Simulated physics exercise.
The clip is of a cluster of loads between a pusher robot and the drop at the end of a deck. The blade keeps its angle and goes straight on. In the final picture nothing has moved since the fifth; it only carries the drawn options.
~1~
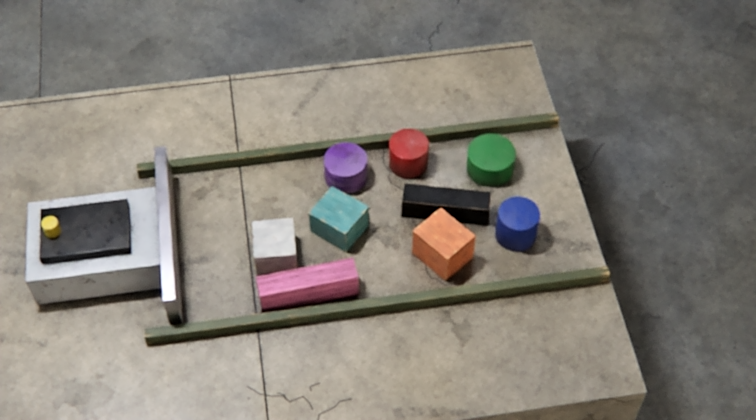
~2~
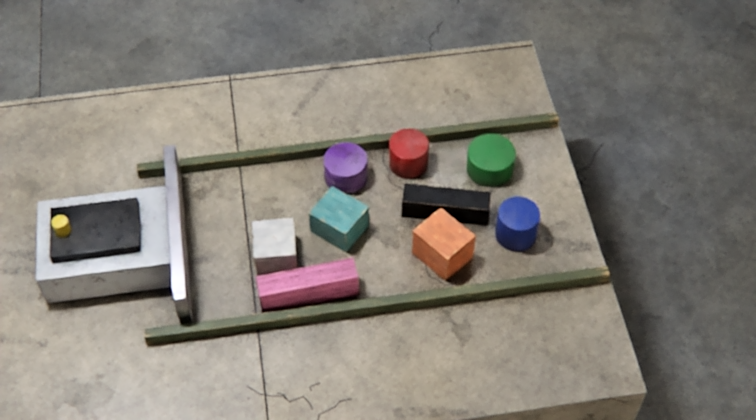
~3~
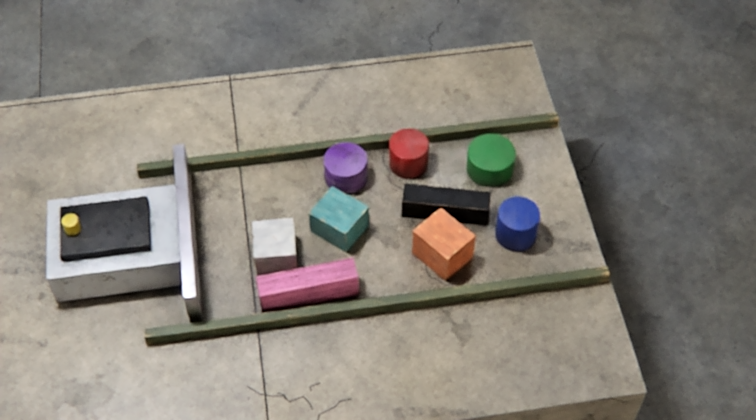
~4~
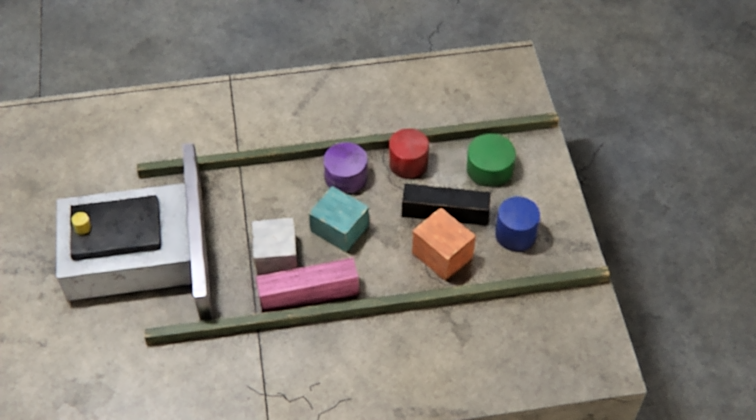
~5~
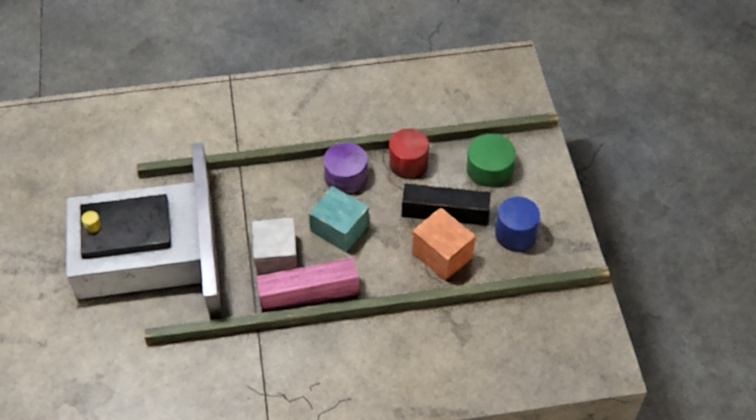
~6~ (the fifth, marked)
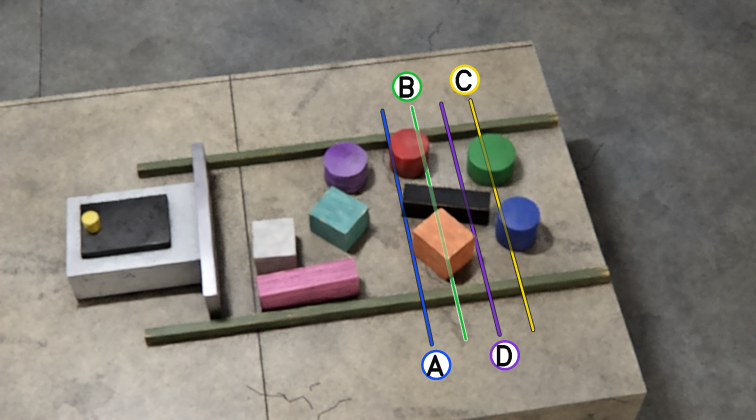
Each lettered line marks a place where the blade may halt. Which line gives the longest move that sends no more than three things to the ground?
No farther than C.
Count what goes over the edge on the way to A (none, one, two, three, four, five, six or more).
By then, none.
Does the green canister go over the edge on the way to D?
No.
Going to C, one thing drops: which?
It is the blue canister.
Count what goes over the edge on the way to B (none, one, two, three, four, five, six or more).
By then, none.
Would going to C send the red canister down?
No.
On the marked copy, A at (405, 219); B at (437, 215); C at (500, 207); D at (468, 211).
With C. Early on, robot (241, 210); pink stick (378, 280); white crate (342, 237).
Further on, robot (348, 196); blue canister (563, 246); green canister (508, 163).
At the end, robot (430, 186); blue canister over the edge; black stick (587, 203); one fallen.
As for the rest, A is within the limit but short; B is within the limit but short; D is within the limit but short.
